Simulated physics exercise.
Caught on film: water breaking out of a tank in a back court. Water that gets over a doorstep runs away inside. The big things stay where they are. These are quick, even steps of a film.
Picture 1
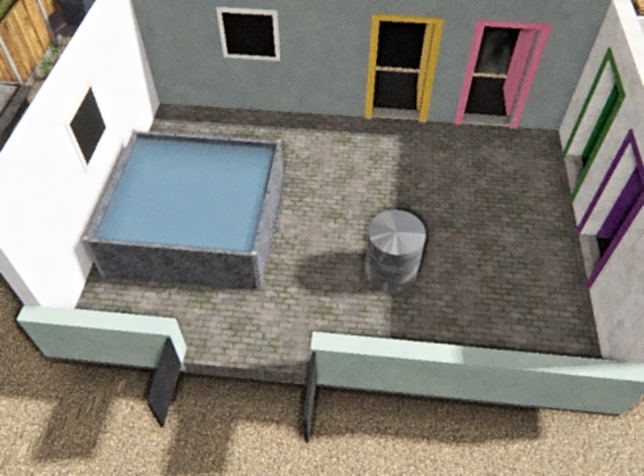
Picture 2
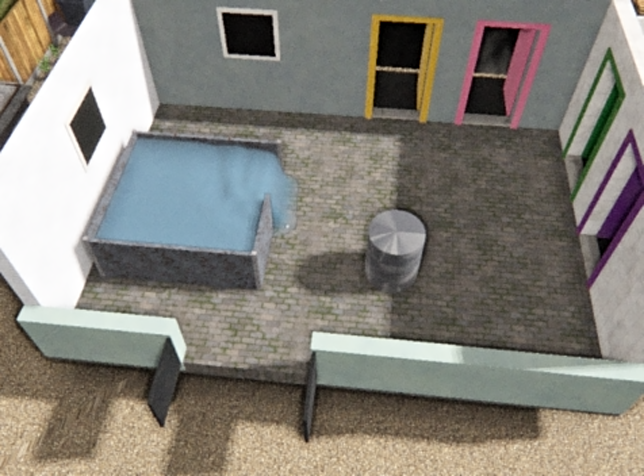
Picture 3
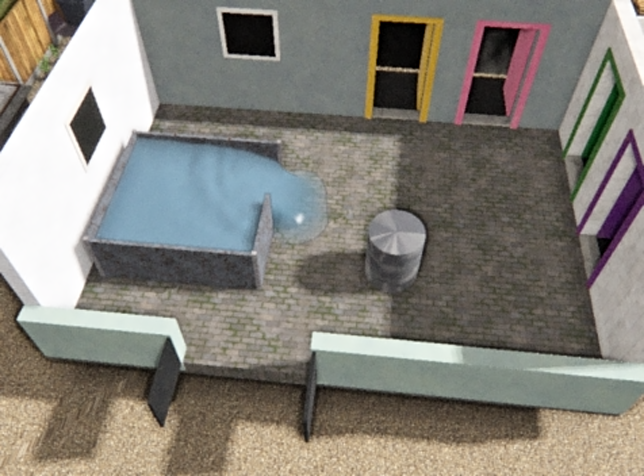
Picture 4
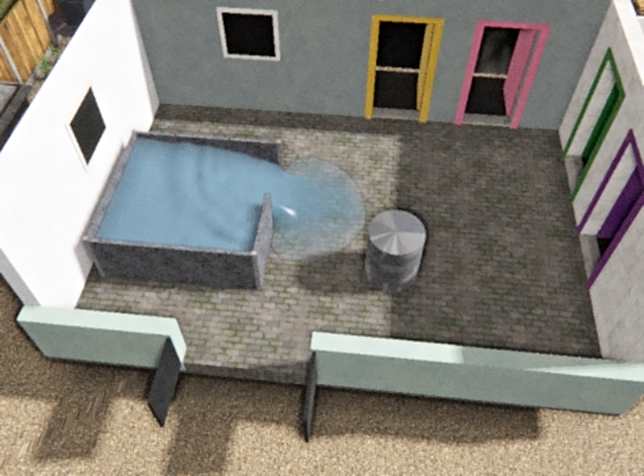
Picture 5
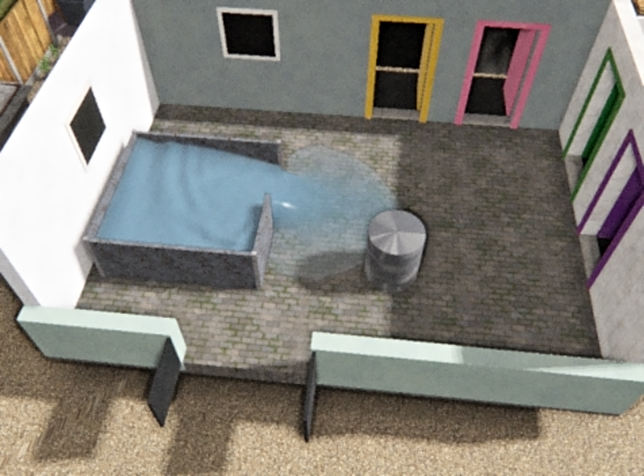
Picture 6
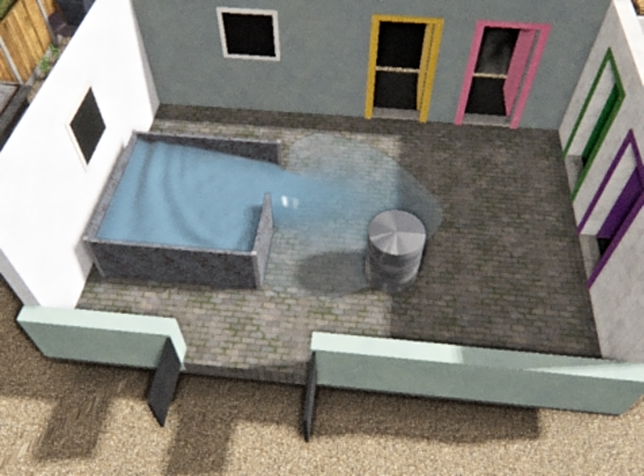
Water pours through a gap in the tank's right side and spreads across the paving.
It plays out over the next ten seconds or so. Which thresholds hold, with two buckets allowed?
One by one: The pink door lets in a lot; the yellow door lets in a lot; the green door lets in a lot; the purple door lets in a lot.
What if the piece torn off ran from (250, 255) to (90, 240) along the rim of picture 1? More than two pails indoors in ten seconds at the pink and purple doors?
One by one: The pink one is under, the purple one lets less in.
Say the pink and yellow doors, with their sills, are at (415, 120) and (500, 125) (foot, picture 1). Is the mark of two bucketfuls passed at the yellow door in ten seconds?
One by one: The yellow door is over.
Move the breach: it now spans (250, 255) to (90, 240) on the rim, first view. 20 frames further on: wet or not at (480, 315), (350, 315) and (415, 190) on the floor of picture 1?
As listed: Flooded, under water, dry.
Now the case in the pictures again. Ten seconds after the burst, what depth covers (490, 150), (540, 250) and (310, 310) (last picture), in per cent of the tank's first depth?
About 10, 12 and 8 per cent.
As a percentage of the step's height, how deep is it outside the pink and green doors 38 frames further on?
In turn 250 and 80 per cent.
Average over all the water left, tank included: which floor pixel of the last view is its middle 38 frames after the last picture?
Around (358, 228).
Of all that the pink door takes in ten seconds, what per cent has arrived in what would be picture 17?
Roughly 5 per cent.
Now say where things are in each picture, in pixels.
The first frame shows still water in the tank at (190, 191).
In the second frame, the front is at (286, 177), out from the gap at (274, 192).
In the third frame, water pours out at (274, 194) and has run to (316, 231).
In the fourth frame, water pours out at (274, 195) and has run to (358, 226).
In the fifth frame, water pours out at (274, 195) and has run to a hidden place.
In the sixth frame, the front is at (436, 204), out from the gap at (274, 195).
A moment on, water covers 45 % of the floor; the pink door not reached, the yellow door wet at the sill, nothing in, the green door not reached, the purple door not reached.
Next, water covers 60 % of the floor; the pink door under two buckets in, the yellow door over two buckets in, the green door under two buckets in, the purple door over two buckets in.
Then, water covers 65 % of the floor; the pink door over two buckets in, the yellow door far over two buckets in, the green door over two buckets in, the purple door far over two buckets in.
Later, water covers 70 % of the floor; the pink door far over two buckets in, the yellow door far over two buckets in, the green door far over two buckets in, the purple door far over two buckets in.
In the end, water covers 100 % of the floor; the pink door far over two buckets in, the yellow door far over two buckets in, the green door far over two buckets in, the purple door far over two buckets in.
